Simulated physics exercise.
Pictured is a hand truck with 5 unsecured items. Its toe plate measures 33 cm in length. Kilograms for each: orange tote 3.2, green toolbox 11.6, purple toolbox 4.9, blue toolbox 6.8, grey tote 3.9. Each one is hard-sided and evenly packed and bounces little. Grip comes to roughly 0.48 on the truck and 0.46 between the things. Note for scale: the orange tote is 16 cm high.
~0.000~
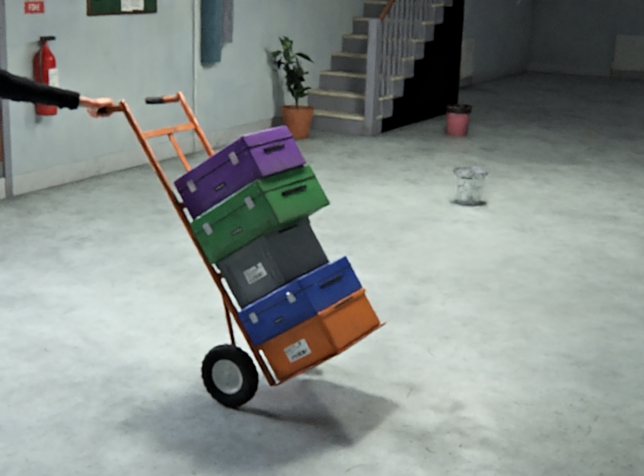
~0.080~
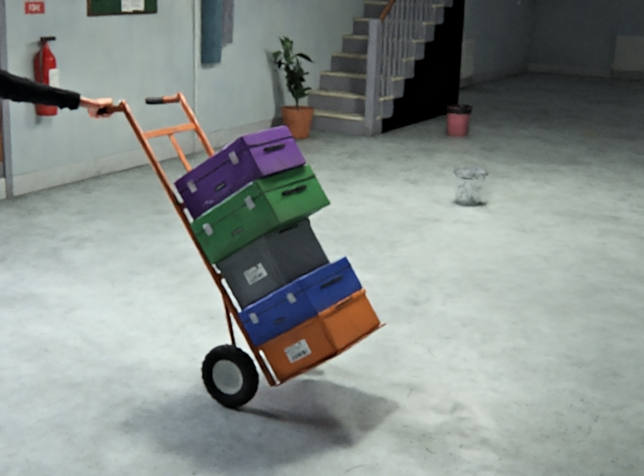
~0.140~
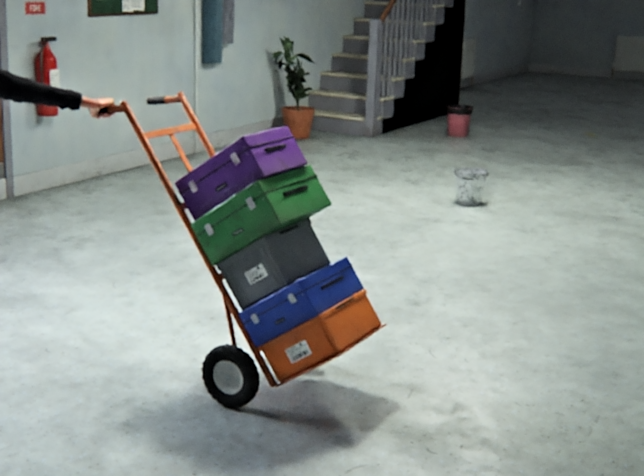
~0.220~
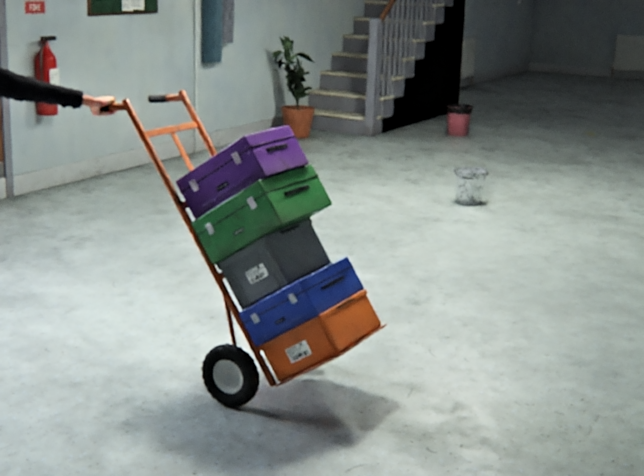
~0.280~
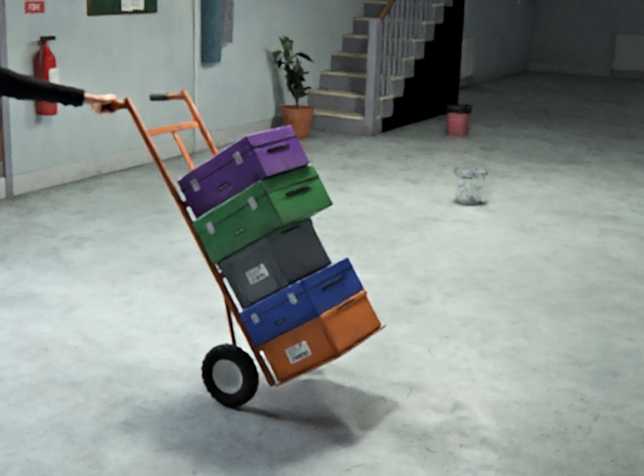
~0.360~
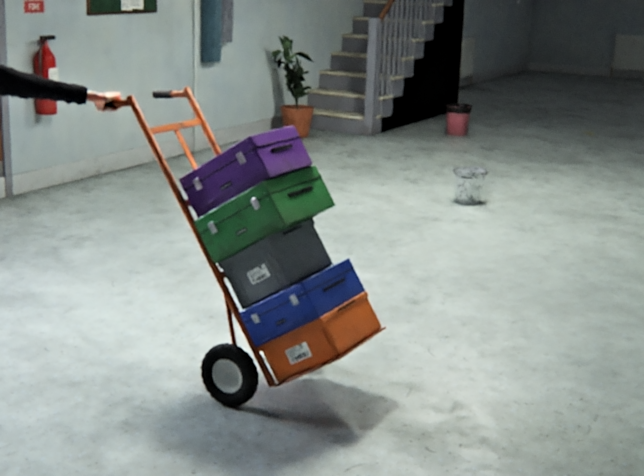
An orange hand truck stacked with five coloured boxes, purple at the top and orange at the bottom, stayed leaned back toward the left, rising only very slightly as a hand held its handle.
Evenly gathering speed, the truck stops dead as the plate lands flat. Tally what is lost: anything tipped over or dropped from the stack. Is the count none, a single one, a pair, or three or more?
The count is none.
By 0.86 s, leaning back 20°.
By 1.26 s, leaning back 2°.
By 1.46 s, truck upright; green toolbox rocked 6° off its seat near (345, 249); purple toolbox rocked 6° off its seat; grey tote rocked 6° off its seat.
By 1.76 s, truck upright.
When it is over (2.2 s), all 5 within 10 cm of the start. In the last view, orange tote near (327, 378), green toolbox near (337, 249).
